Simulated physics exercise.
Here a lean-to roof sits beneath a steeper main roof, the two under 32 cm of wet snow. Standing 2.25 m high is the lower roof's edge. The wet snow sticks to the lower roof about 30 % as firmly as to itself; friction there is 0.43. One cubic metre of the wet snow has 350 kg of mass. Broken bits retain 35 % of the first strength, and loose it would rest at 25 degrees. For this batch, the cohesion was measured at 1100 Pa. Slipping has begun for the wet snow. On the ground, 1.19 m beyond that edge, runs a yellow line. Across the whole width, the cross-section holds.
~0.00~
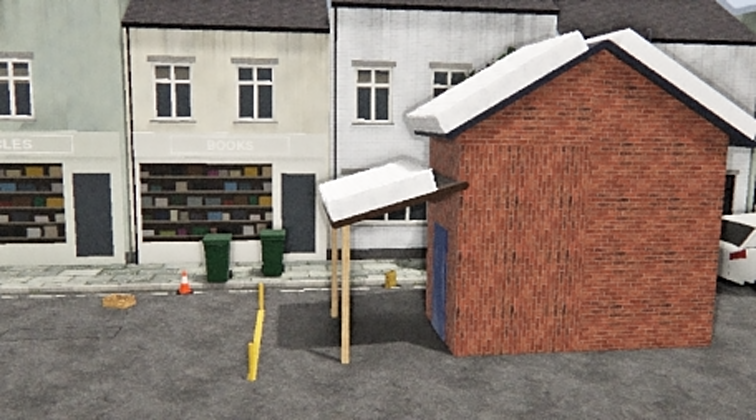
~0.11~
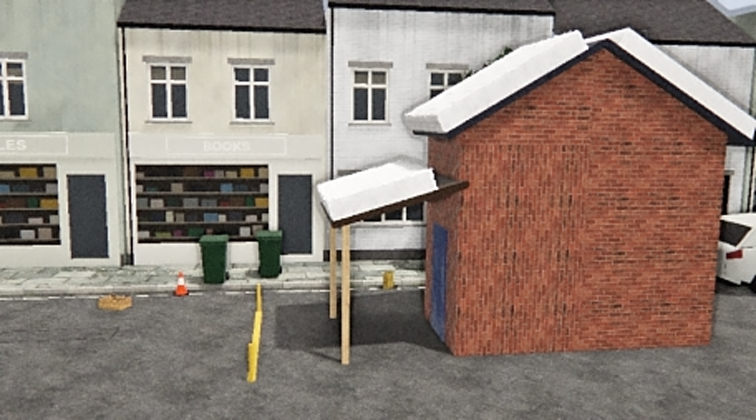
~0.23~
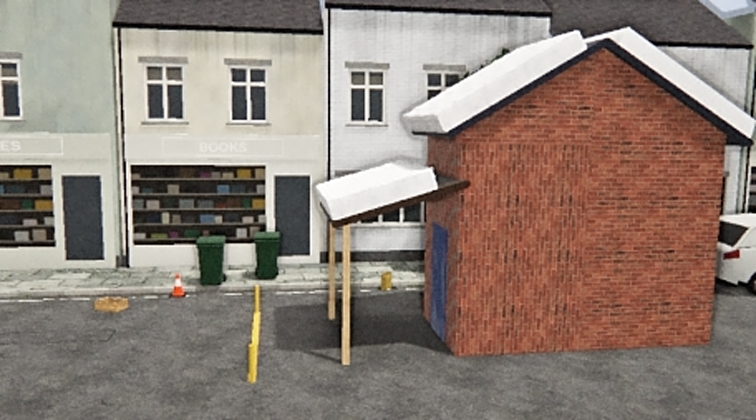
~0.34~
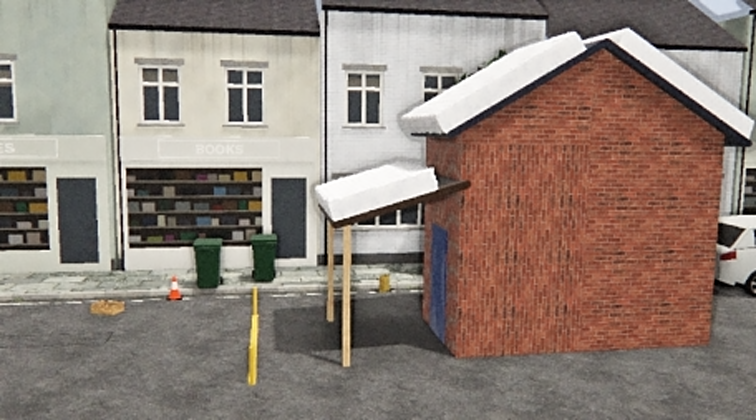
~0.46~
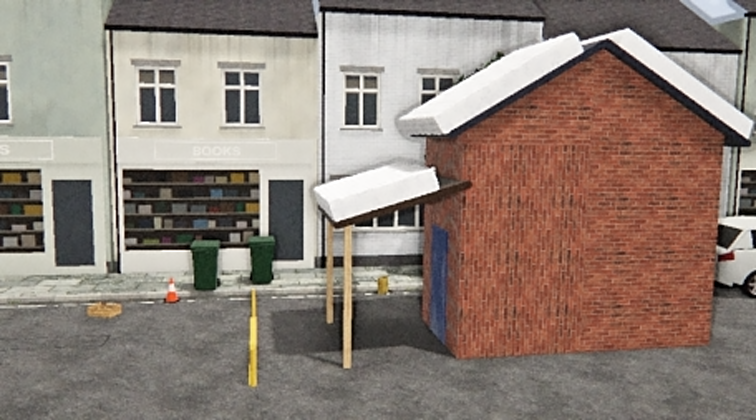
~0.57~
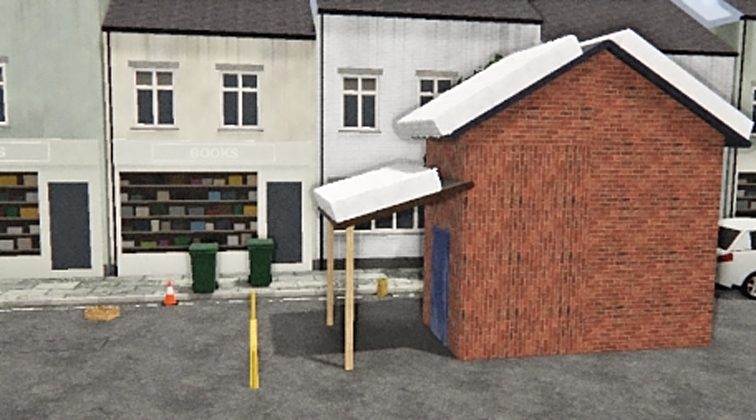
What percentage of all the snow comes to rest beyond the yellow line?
About 0 %.
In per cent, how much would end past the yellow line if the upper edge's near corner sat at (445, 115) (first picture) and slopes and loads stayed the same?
Roughly 7 per cent.
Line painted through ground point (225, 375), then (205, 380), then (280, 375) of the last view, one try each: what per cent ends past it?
One by one: 0 in a hundred, 0 in a hundred, 0 in a hundred.
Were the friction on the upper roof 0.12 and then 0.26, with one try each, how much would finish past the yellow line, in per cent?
About 25 % in the first try and about 12 % in the second.
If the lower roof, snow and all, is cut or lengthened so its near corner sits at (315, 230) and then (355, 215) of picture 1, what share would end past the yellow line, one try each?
0 %, then 3 %.
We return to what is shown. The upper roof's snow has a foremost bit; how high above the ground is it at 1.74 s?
2.8 m, more or less.
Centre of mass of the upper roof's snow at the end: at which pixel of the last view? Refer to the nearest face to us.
Around (401, 160).
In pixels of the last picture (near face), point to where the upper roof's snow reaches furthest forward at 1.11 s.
It lies at around (409, 161) in the last picture.
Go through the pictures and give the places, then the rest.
Foremost bit of the wet snow at (444, 128), in the first frame.
Foremost bit of the wet snow at (444, 127), its middle shifted 6 mm, in the second frame.
Foremost bit of the wet snow at (445, 109), its middle shifted 2.2 cm, in the third frame.
Foremost bit of the wet snow at (444, 110), its middle shifted 4.8 cm, 2 % of it past the upper edge, in one piece, in the fourth frame.
Foremost bit of the wet snow at (443, 111), its middle shifted 8.7 cm, 3 % of it past the upper edge, in one piece, in the fifth frame.
Foremost bit of the wet snow at (442, 128), its middle shifted 14 cm, 6 % of it past the upper edge, in one piece, in the sixth frame.
After 1.11 s, none is below the lower edge and 0 % is past the line.
After 1.74 s, none is below the lower edge and 0 % is past the line.
After 2.37 s, none is below the lower edge and 0 % is past the line.
After 3.00 s, none is below the lower edge and 0 % is past the line.
After 4.10 s, none is below the lower edge and 0 % is past the line.
